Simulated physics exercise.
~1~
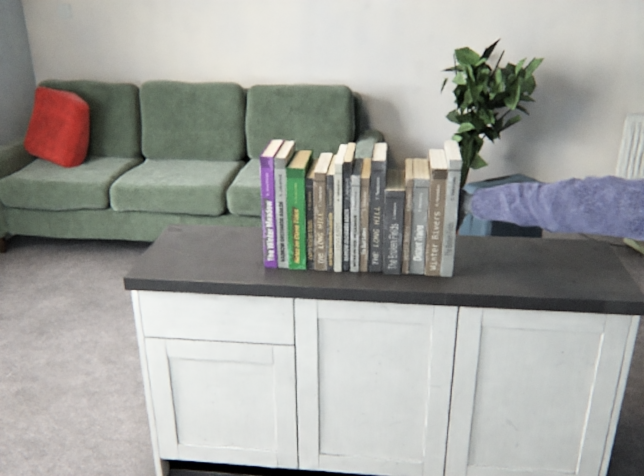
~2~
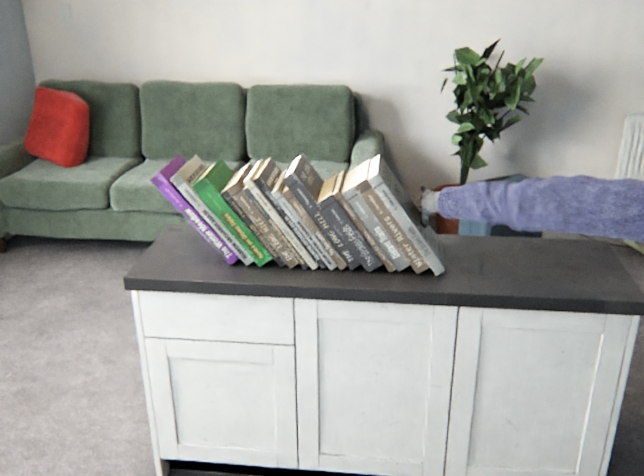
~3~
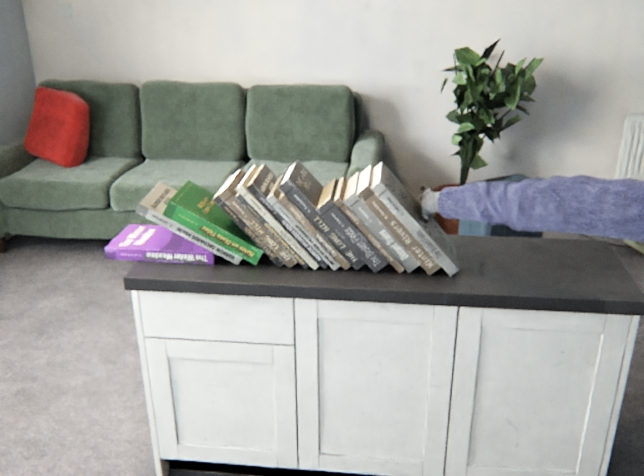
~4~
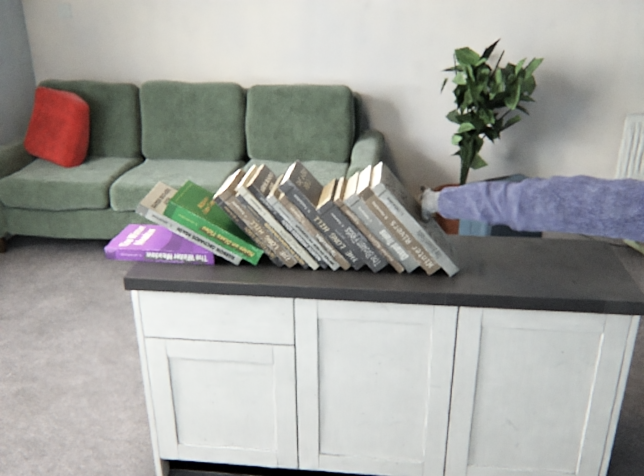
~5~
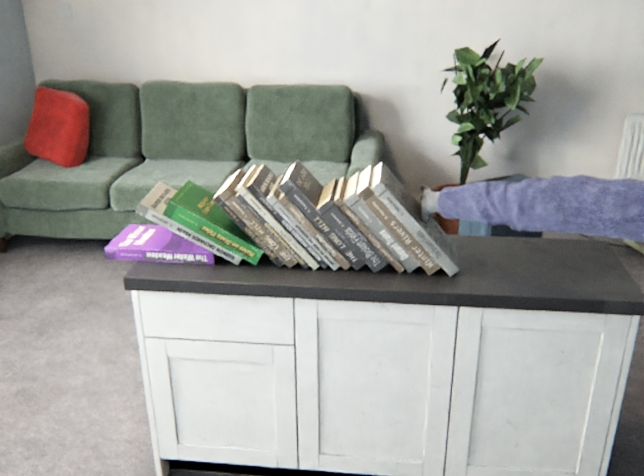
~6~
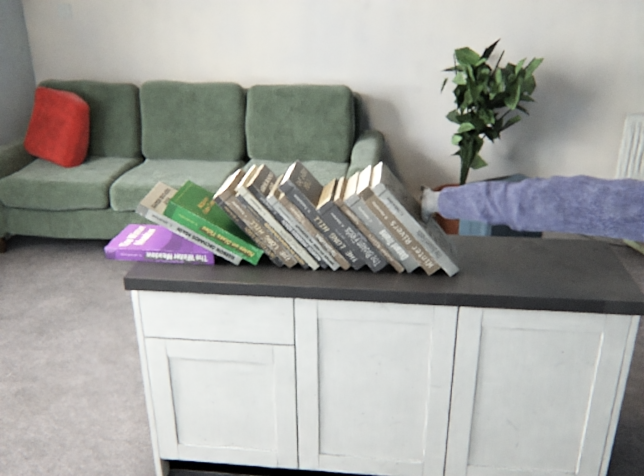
A row of books topples left when an arm pushes it, and all stay on the worktop.
